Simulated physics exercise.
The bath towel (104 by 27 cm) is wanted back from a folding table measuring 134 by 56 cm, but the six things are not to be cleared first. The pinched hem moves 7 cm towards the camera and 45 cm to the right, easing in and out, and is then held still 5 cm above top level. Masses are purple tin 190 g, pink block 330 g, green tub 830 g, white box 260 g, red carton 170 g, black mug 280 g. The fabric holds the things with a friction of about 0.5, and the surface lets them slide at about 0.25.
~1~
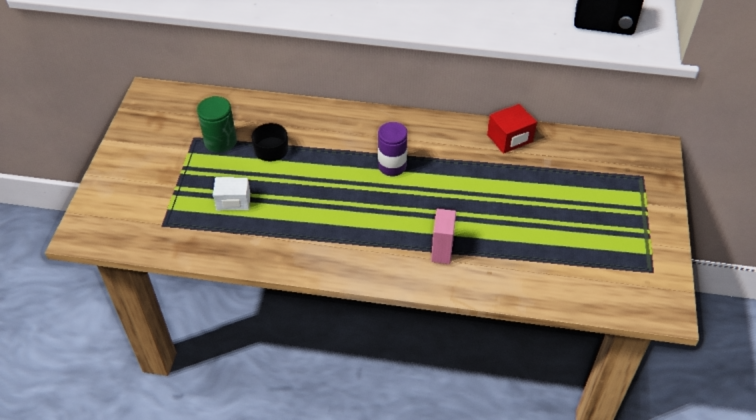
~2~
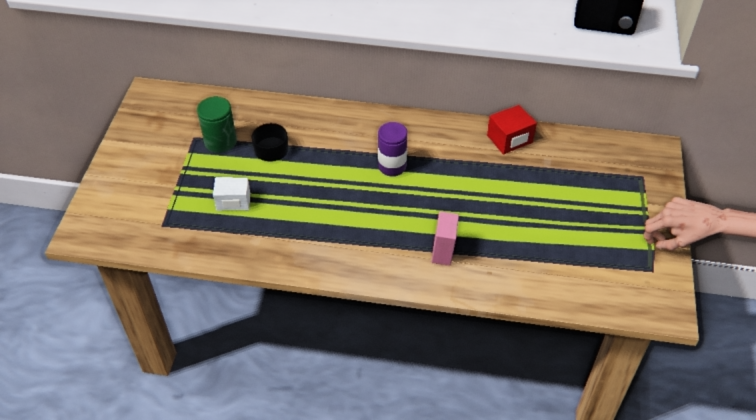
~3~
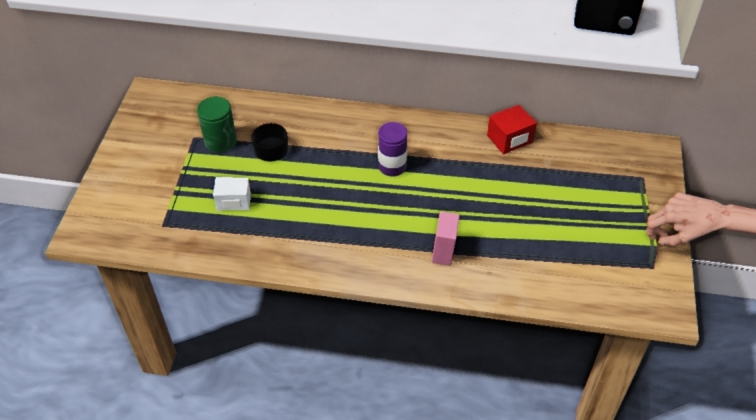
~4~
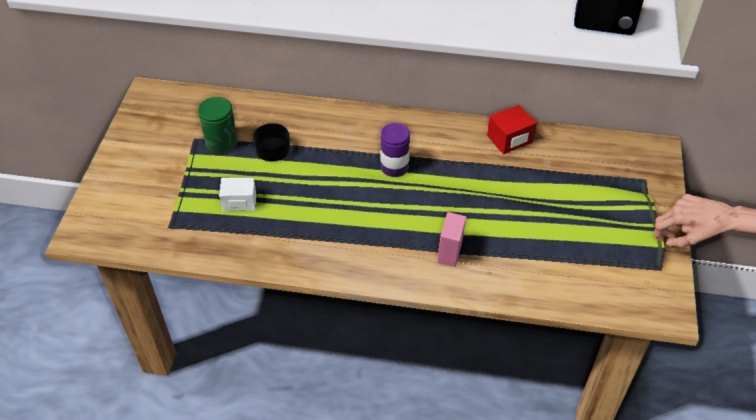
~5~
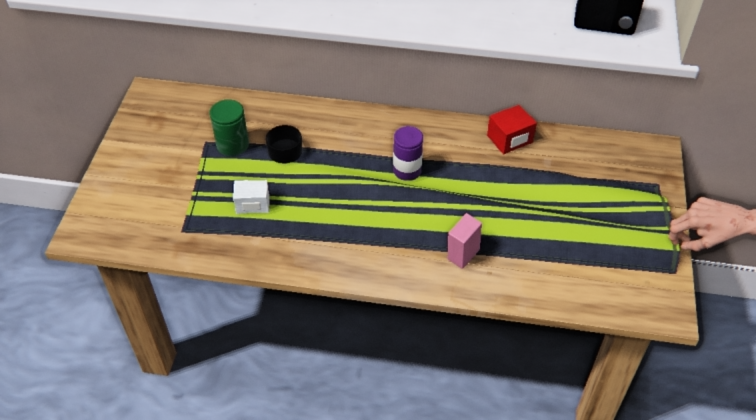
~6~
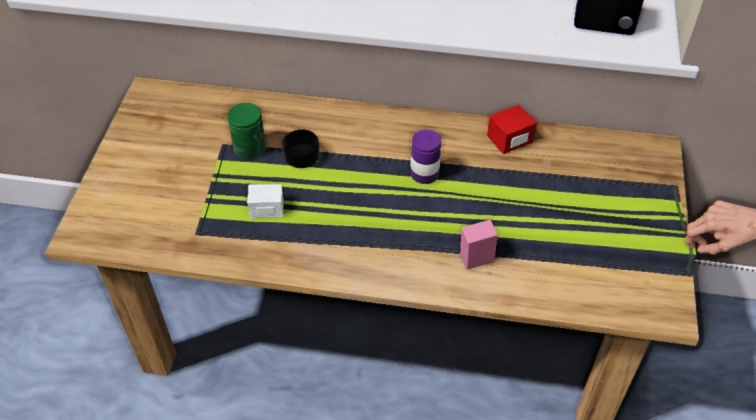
A striped lime-green and dark cloth lies along a wooden table beside a wall and white ledge, seen from above by a still camera. On or touching it are a green tub, black mug, white box, purple tin and pink block, left to right, with a red carton behind. A hand enters from the right, grips the cloth's edge and drags it rightward, wrinkling it and carrying everything but the carton along, the pink block turning.
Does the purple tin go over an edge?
Result: Purple tin keeps to the top.
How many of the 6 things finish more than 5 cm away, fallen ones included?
The total comes out at 5.
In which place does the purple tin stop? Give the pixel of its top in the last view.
The top ends up close to (609, 178) in the last picture.
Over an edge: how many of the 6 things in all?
Counted result: 0.
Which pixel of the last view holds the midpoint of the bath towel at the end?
Roughly at (618, 250) in the last picture.
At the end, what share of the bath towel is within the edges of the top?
Roughly 65% of it.
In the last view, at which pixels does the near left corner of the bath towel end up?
About (369, 274).
Next, 90 % of the bath towel is still over the top; purple tin 20 cm off its start, white box 20 cm off its start, black mug 20 cm off its start.
Then, 75 % of the bath towel is still over the top; purple tin 33 cm off its start, black mug 33 cm off its start, green tub 33 cm off its start.
After that, 70 % of the bath towel is still over the top; purple tin 43 cm off its start at (590, 173), white box 43 cm off its start at (424, 227), black mug 42 cm off its start at (451, 173).
Later, 65 % of the bath towel is still over the top; purple tin 47 cm off its start, white box 47 cm off its start, black mug 46 cm off its start.
At the end, 65 % of the bath towel is still over the top; purple tin 47 cm off its start at (609, 178), white box 47 cm off its start at (443, 231), black mug 46 cm off its start at (469, 177), green tub 46 cm off its start at (413, 148).
